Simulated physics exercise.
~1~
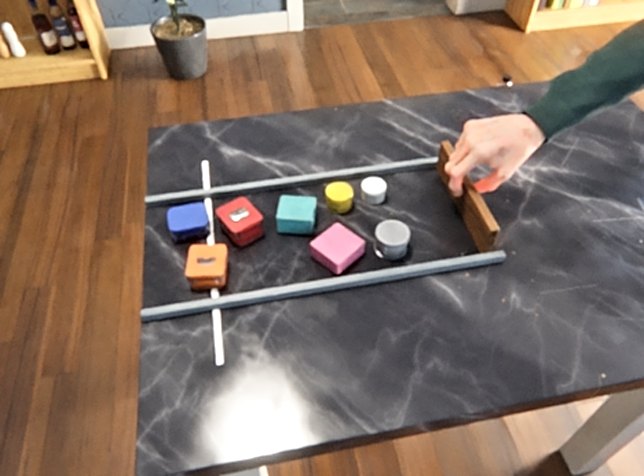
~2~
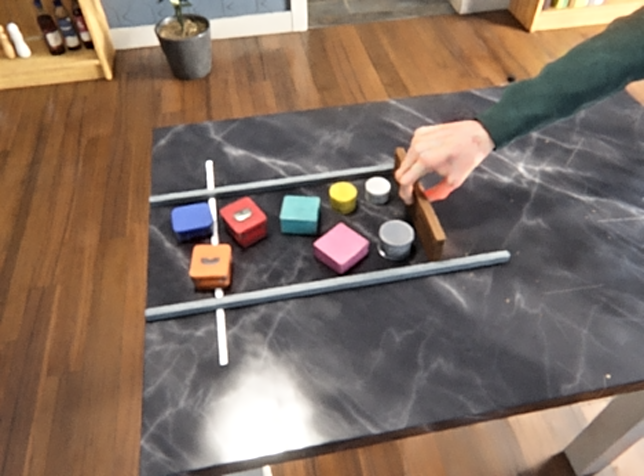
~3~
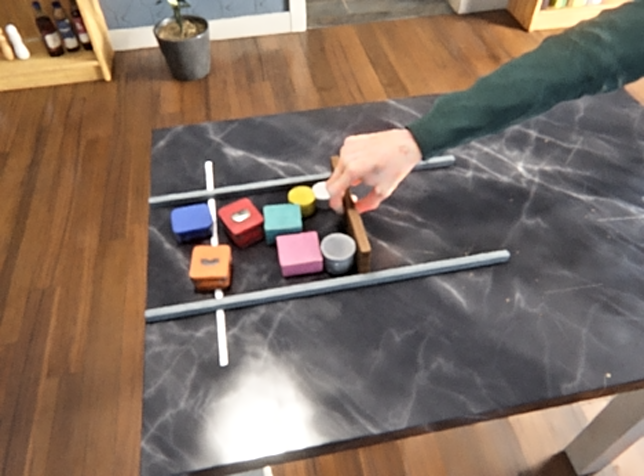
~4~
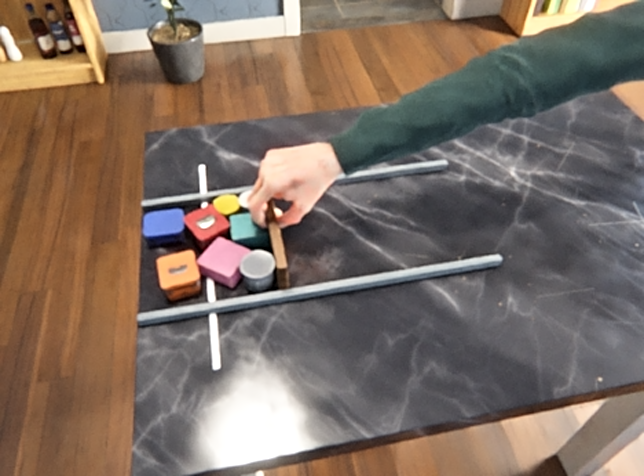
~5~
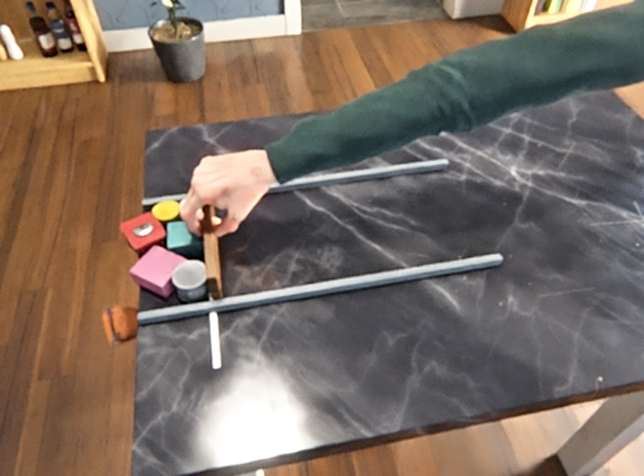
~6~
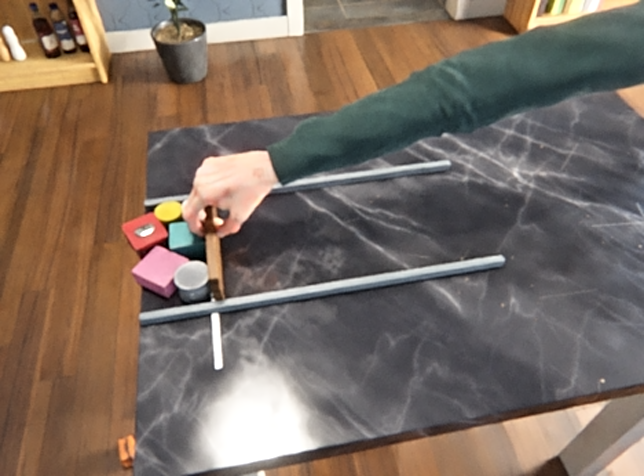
The clip shows a hand sliding an upright wooden board leftward between two rails on a dark marbled table, gathering small colourful boxes and tins toward the edge. The board stops at the white tape as the orange case drops off and the blue case is no longer visible.
